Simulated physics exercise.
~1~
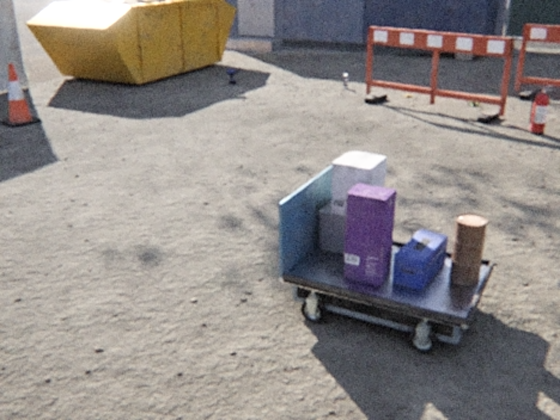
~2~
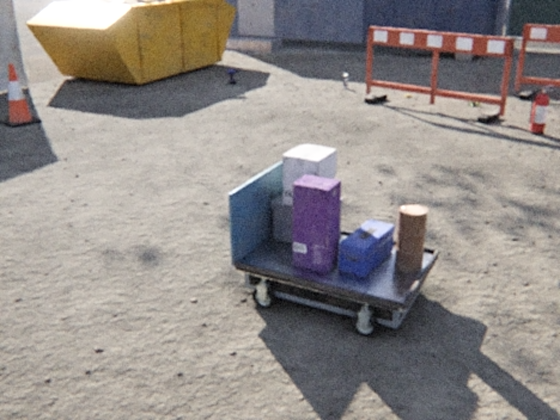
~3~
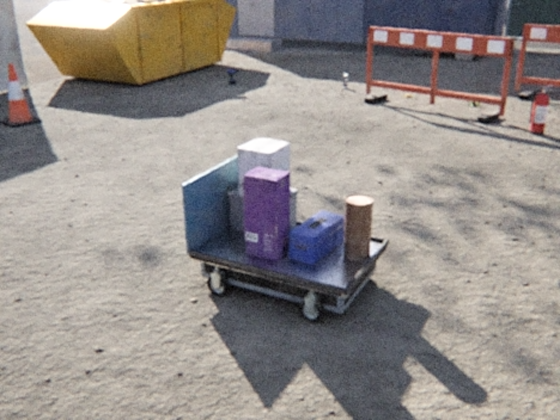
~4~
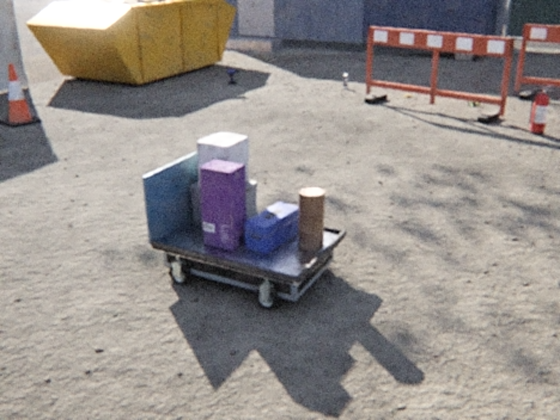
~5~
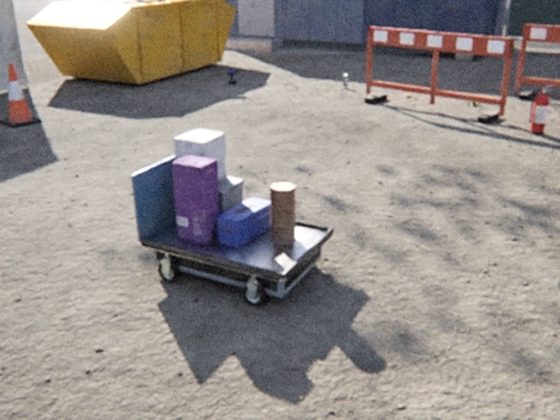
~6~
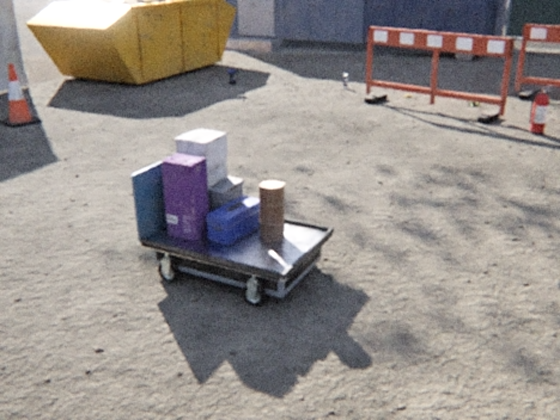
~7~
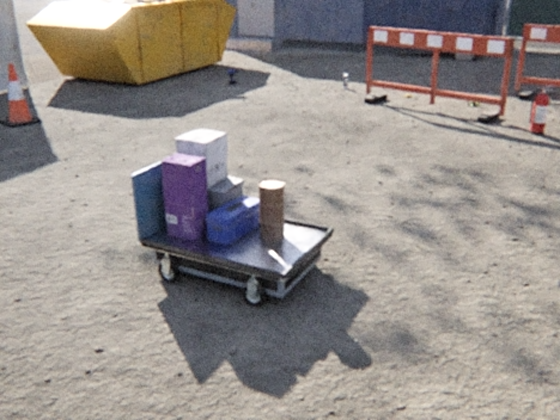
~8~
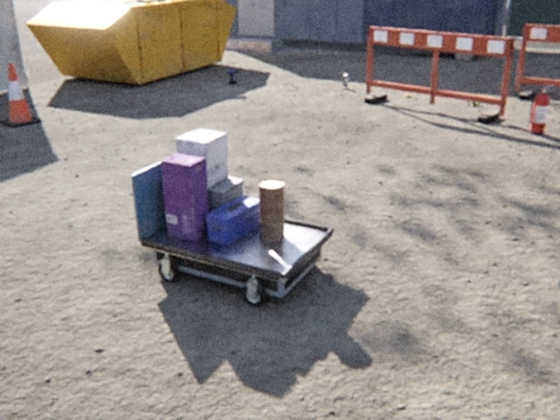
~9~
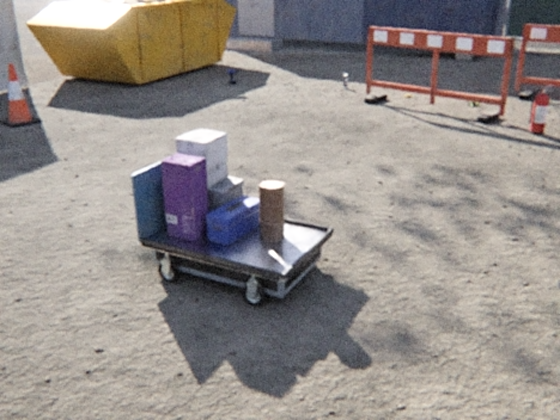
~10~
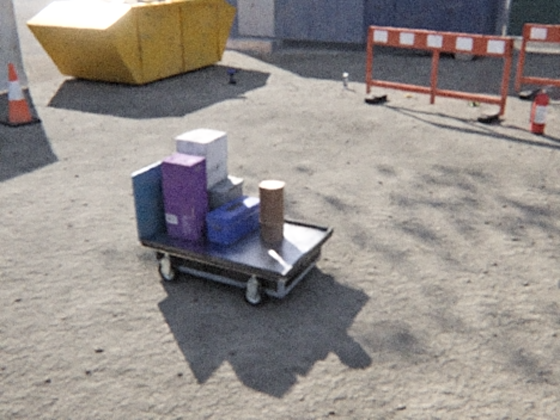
In this clip, a flat cart carrying a purple box, a white box, a blue toolbox, a grey tote and a brown canister rolls left across open ground and stops. Some items slide slightly toward its front board, and all remain on the deck, with the tall boxes and canister upright.
